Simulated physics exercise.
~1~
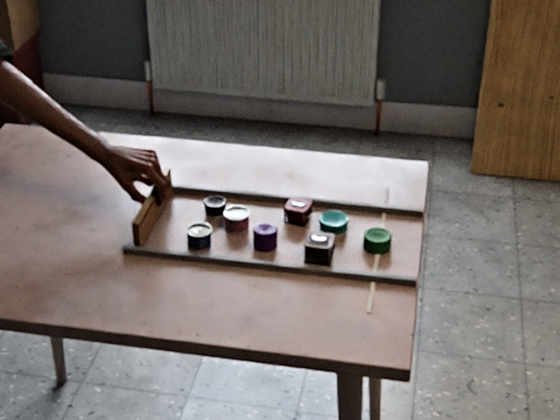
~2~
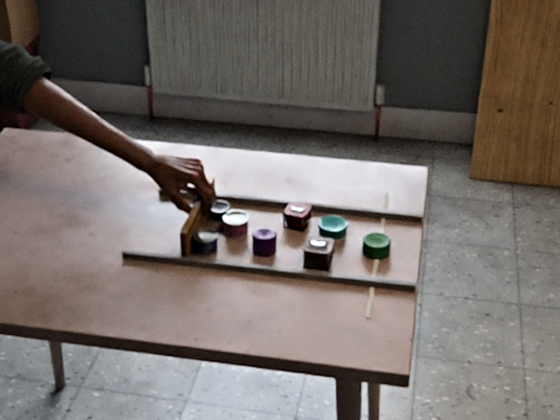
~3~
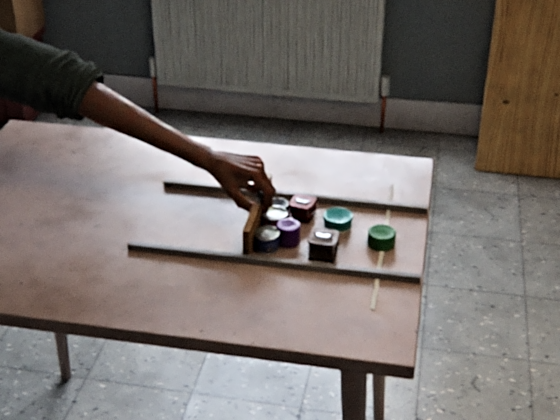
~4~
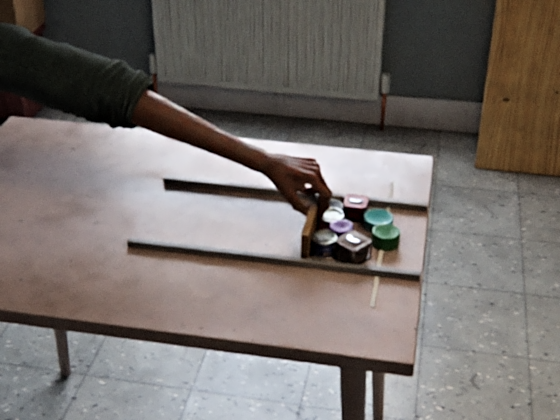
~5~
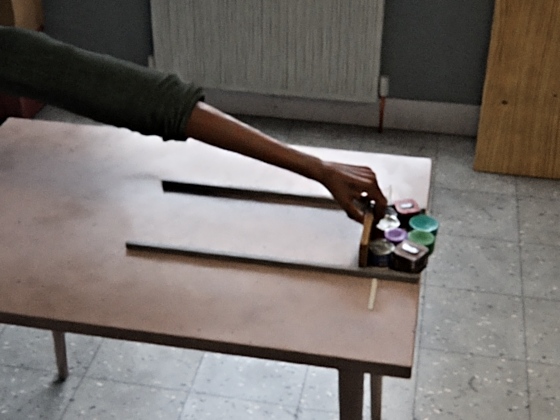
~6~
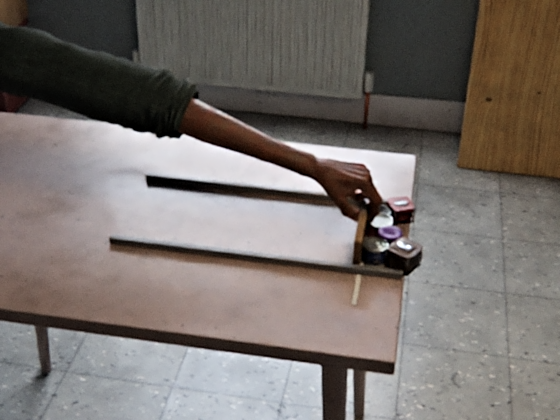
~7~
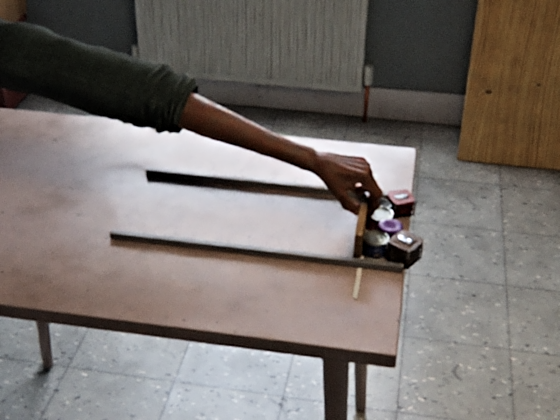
In a room with a grey tiled floor and a pale radiator, a brown table is seen from slightly above by a gently swaying camera. Two dark strips lie along the tabletop, and between them sit small pots, tins and cases in black, blue, purple, brown, turquoise and green. A hand reaching from the left pushes an upright wooden board rightward, gathering the nearest containers, then the rest, into a tight cluster. It slides them to the right edge and stops by a pale strip of tape. The turquoise pot and green lid drop off, while the others stay bunched at the edge.
